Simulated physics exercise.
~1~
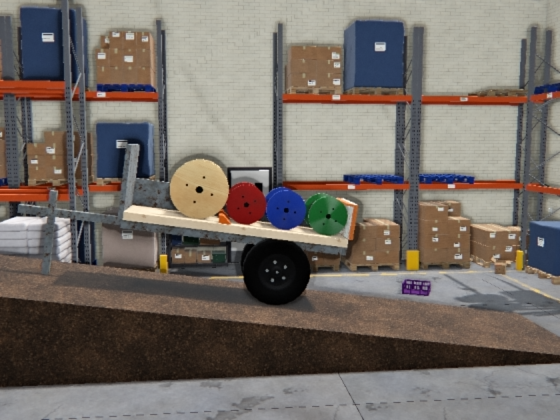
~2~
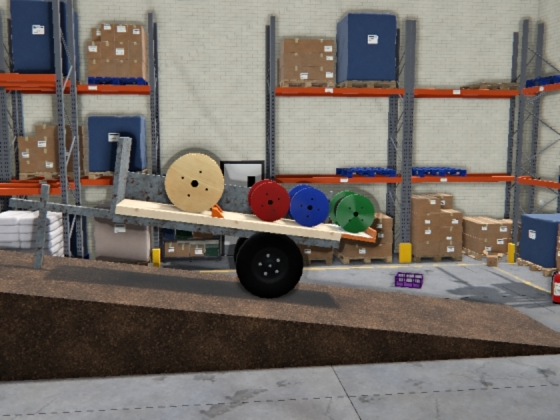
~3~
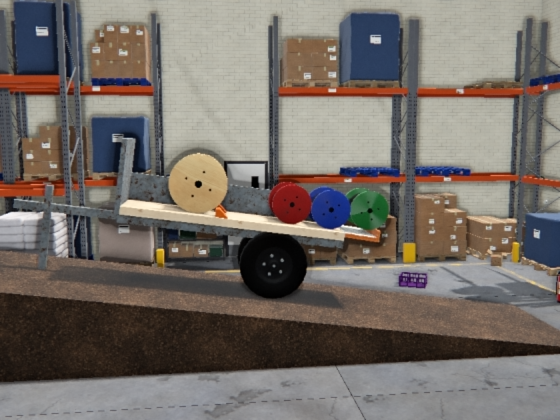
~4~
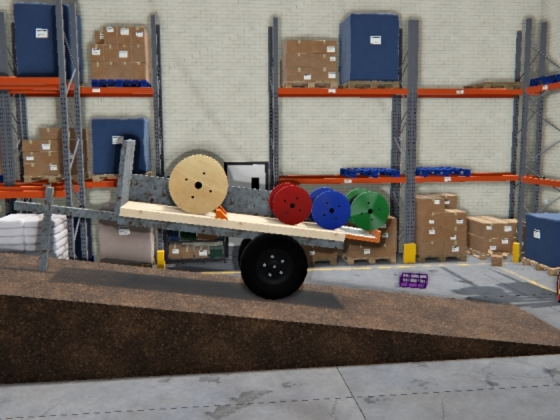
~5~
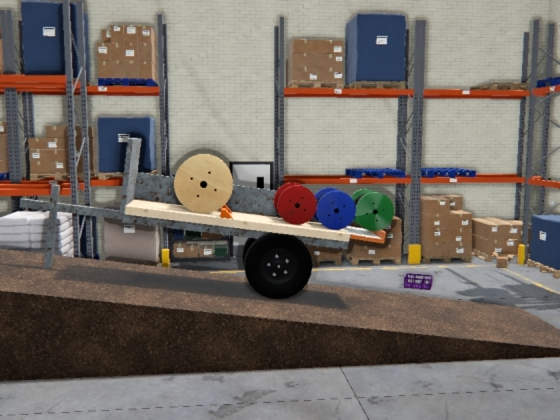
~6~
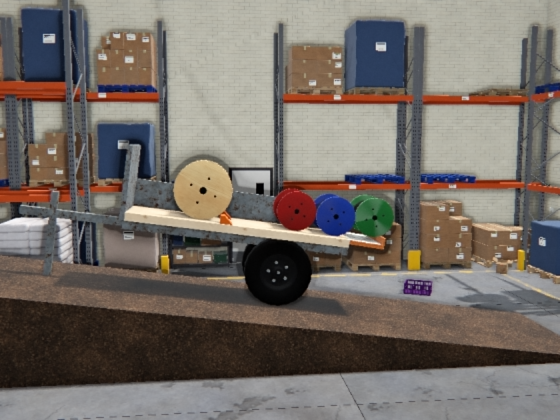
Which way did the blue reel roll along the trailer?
The blue reel rolled to the right, toward the lowered tailgate.
Red, blue and green cable reels rolled a short way right down a sloping trailer bed after the tailgate dropped, while a tan one stayed behind an orange chock. They stopped close together, the green one resting on the lowered gate, and none fell off.
